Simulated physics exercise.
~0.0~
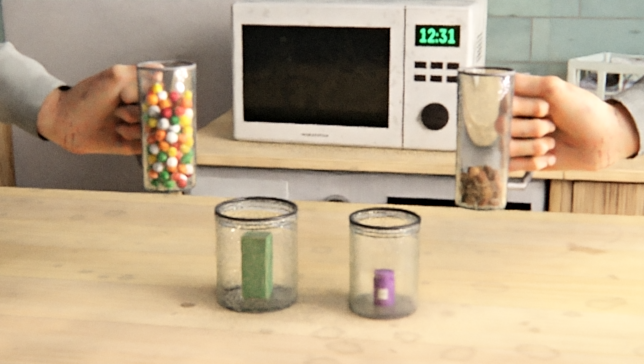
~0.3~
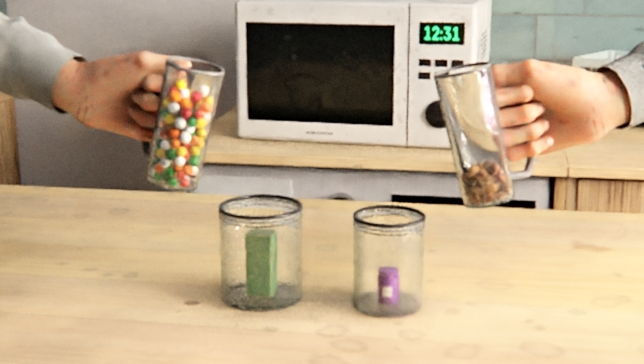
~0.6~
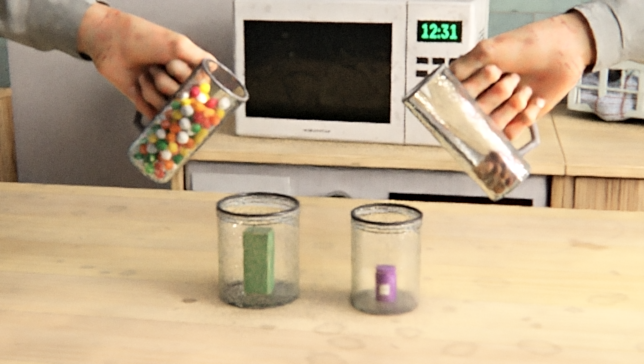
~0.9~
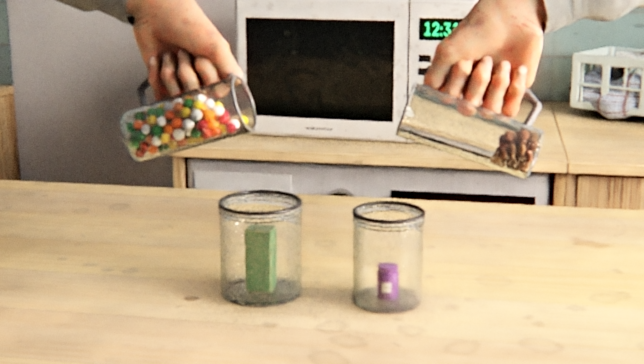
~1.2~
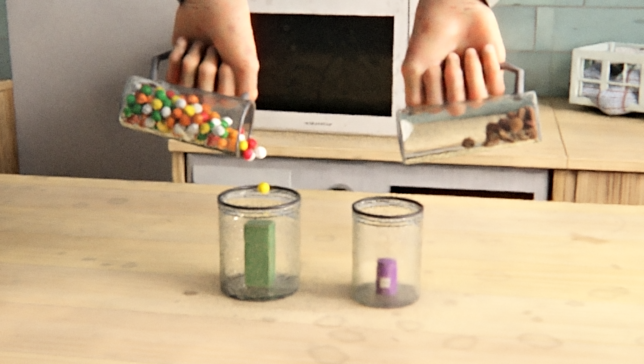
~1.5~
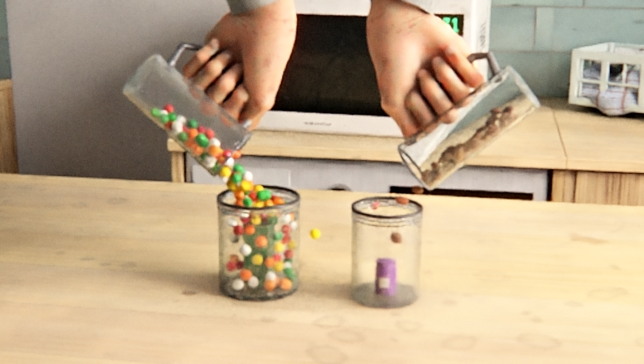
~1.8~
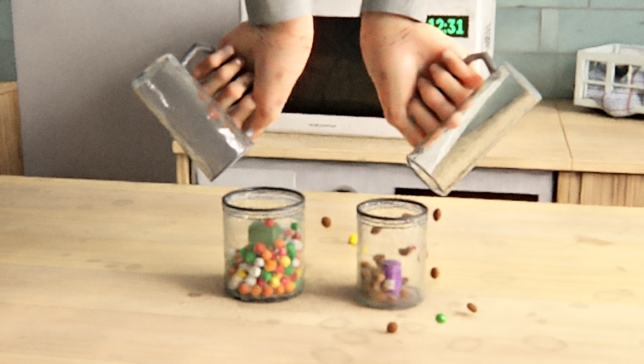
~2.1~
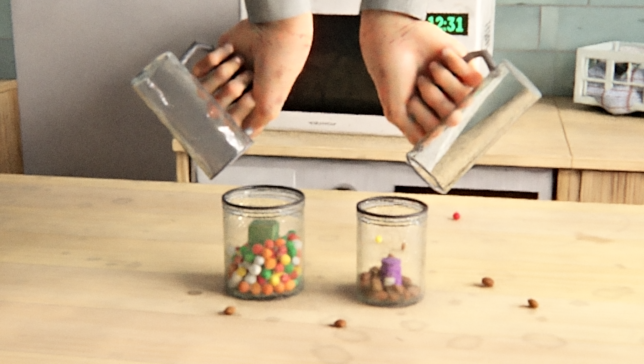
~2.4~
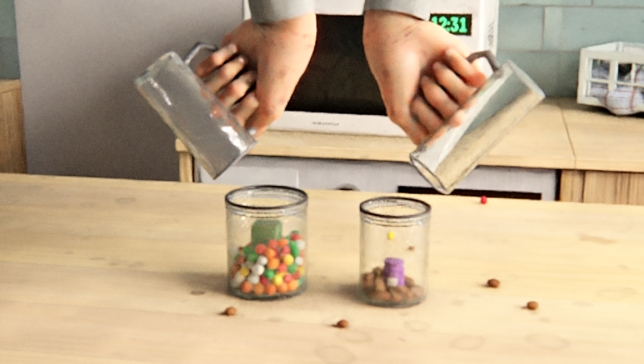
Two hands empty cups of colourful balls and brown pieces into jars, leaving both objects showing.
